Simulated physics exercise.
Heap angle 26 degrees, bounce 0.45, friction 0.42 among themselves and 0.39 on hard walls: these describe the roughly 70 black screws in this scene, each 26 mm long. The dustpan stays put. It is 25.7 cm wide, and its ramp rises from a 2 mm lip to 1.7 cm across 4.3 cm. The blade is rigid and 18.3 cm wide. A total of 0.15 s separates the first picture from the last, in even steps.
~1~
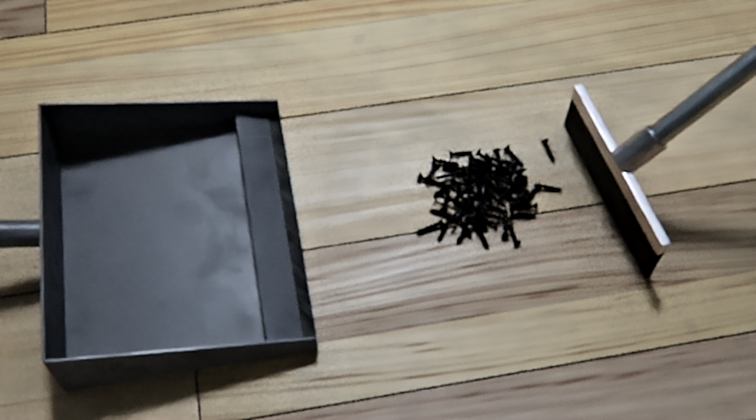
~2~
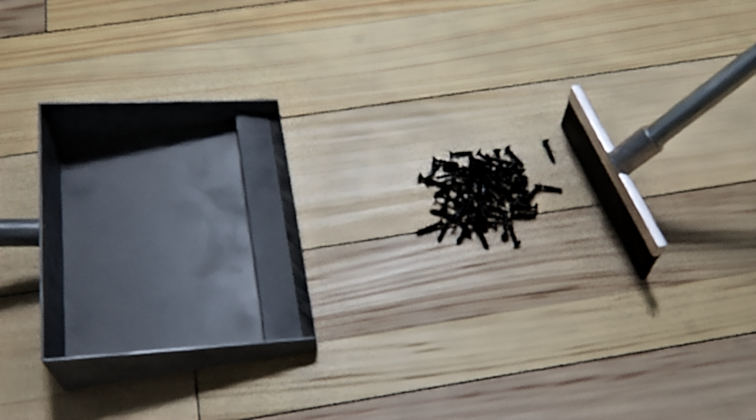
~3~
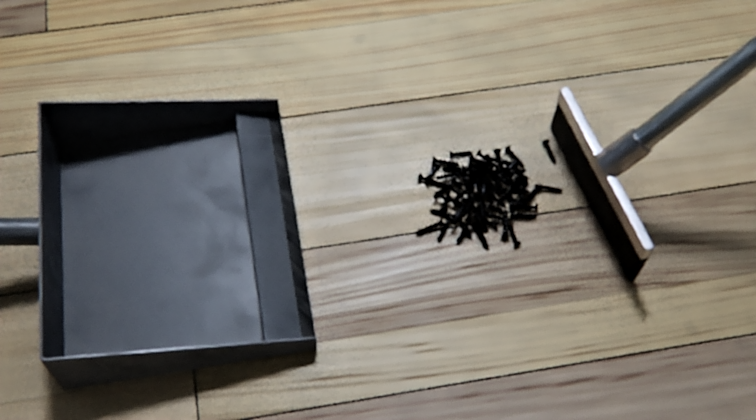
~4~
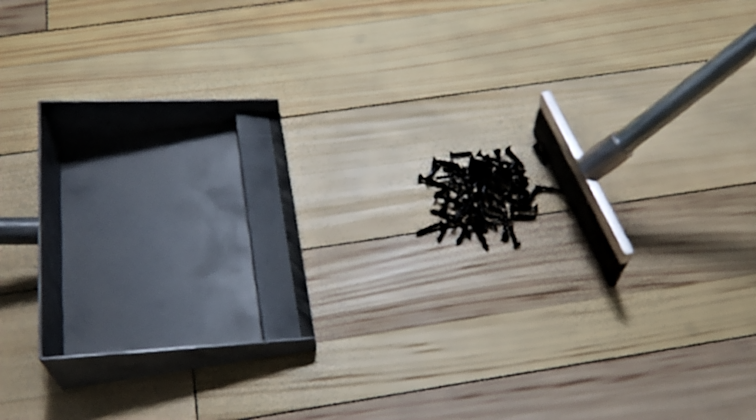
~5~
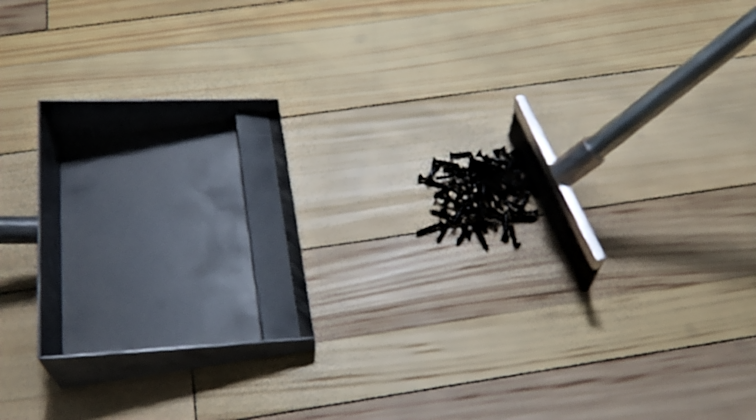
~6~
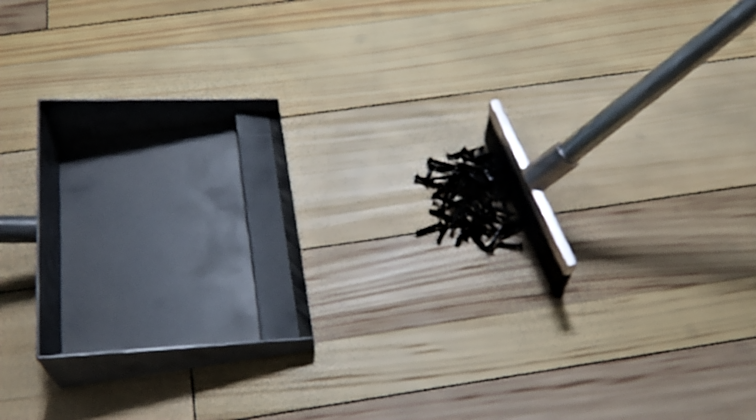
Broom-like tool with a flat blade sliding left across a wooden floor, pressing into a pile of small black screws beside a dark dustpan.
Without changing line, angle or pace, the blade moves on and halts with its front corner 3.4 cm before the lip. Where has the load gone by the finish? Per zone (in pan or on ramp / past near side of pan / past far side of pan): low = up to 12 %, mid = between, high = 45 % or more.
Pan - mid, near side - low, far side - low.
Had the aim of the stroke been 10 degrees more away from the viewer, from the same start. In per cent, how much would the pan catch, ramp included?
The pan, ramp included, would get around 25 per cent.
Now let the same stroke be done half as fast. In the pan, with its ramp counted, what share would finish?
In that case some 5 per cent.
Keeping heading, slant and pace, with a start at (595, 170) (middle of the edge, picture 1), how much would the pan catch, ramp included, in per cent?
It would come to about 15 in a hundred.
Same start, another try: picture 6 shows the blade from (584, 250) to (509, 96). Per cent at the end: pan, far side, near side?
You'd see pan at 10, far at 0 and near at 0.
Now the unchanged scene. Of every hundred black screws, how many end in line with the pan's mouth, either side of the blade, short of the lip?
70 per cent.
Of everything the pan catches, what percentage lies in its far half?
About 30 per cent.
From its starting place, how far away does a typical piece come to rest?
Median shift: Approx. 18 cm.
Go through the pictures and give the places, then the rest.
The first frame shows blade from (661, 247) to (578, 95), moved 0.0 cm, 0 of the pieces shifted so far; middle of the pieces at (488, 195); pan at (160, 245).
The second frame shows blade from (657, 249) to (575, 96), moved 0.4 cm, 0 of the pieces shifted so far; middle of the pieces at (488, 195).
The third frame shows blade from (645, 252) to (564, 98), moved 1.5 cm, 0 of the pieces shifted so far; middle of the pieces at (488, 195).
The fourth frame shows blade from (625, 256) to (545, 102), moved 3.4 cm, 1 of the pieces shifted so far; middle of the pieces at (489, 196).
The fifth frame shows blade from (597, 262) to (520, 106), moved 6.0 cm, 9 of the pieces shifted so far; middle of the pieces at (488, 196).
The sixth frame shows blade from (568, 268) to (494, 110), moved 8.5 cm, 52 of the pieces shifted so far; middle of the pieces at (471, 191); pan at (158, 242).
Then, 0.10 s after the last picture, middle of the blade 12 cm from the lip; 0 % over the lip, far side 0 %, near side 0 %.
Then, 0.18 s after the last picture, middle of the blade 6 cm from the lip; 0 % over the lip, far side 0 %, near side 0 %.
Then, 0.39 s after the last picture, middle of the blade 5 cm from the lip; 30 % over the lip, far side 0 %, near side 5 %.
In the end, pan 25 %, near side 5 %, far side 0 %, in front of the lip or behind the blade 70 %.
